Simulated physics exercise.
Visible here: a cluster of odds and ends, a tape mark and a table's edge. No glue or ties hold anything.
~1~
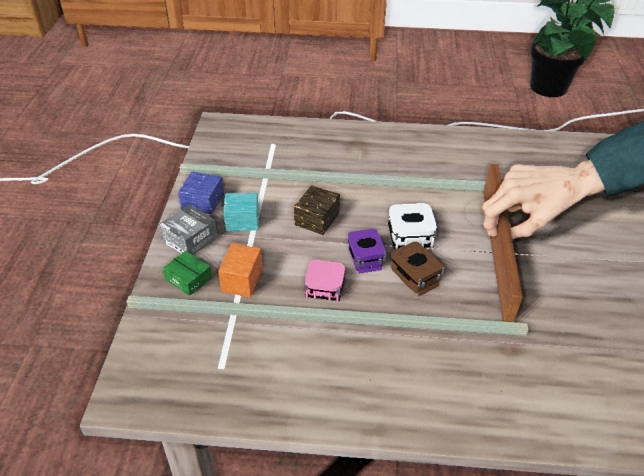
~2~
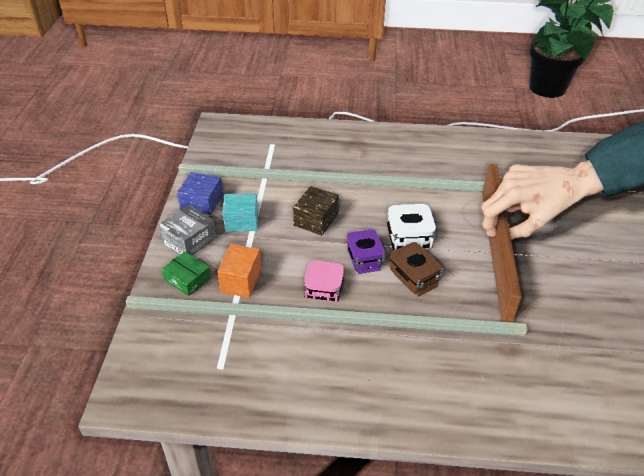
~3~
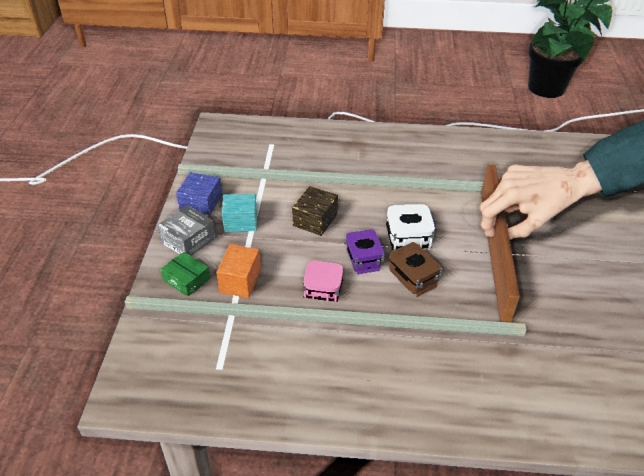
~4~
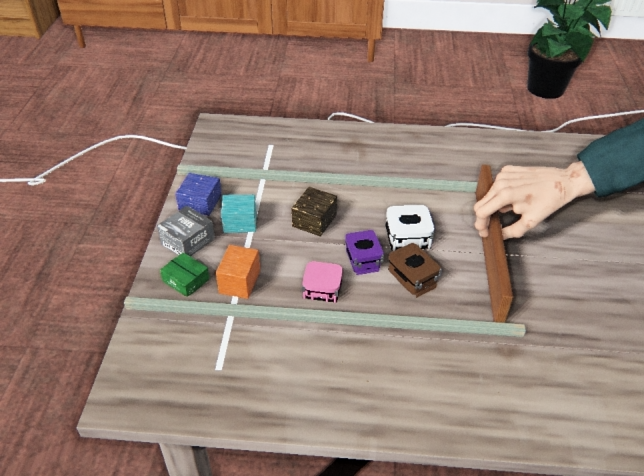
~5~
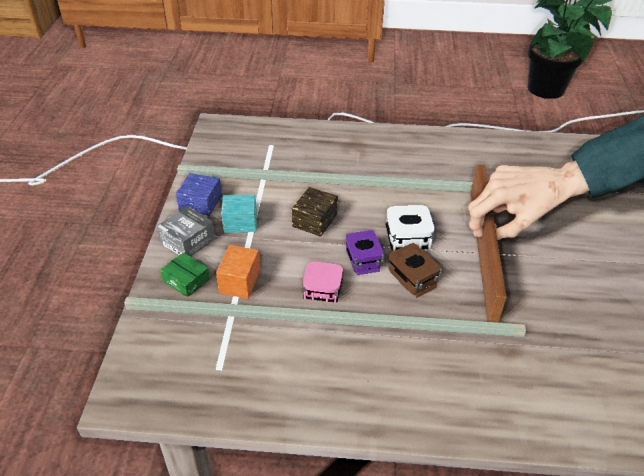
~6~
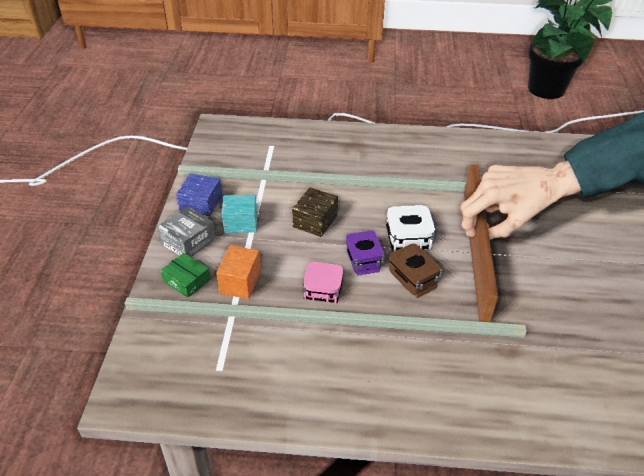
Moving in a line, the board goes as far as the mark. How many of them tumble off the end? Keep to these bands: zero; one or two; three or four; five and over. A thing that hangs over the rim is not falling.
That gives zero.
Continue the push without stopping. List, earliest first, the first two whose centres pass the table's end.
That would be the turquoise block and then the green box.
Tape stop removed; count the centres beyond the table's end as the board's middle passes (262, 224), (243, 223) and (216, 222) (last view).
The counts: 0, 1 and 4.
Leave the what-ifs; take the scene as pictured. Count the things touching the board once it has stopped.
Total: 3.
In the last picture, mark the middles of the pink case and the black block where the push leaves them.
About (220, 290), and the other about (199, 205).
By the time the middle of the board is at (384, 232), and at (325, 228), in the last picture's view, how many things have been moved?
The count reaches 3 first and 6 second.
Early on, none off yet; blue block at rest near (200, 195); grey box at rest near (187, 233); green box at rest near (186, 275).
A while later, none off yet; blue block travelled a little near (183, 189); grey box travelled a little near (177, 237); green box at rest near (185, 275).
Finally, the number that fall off is zero.
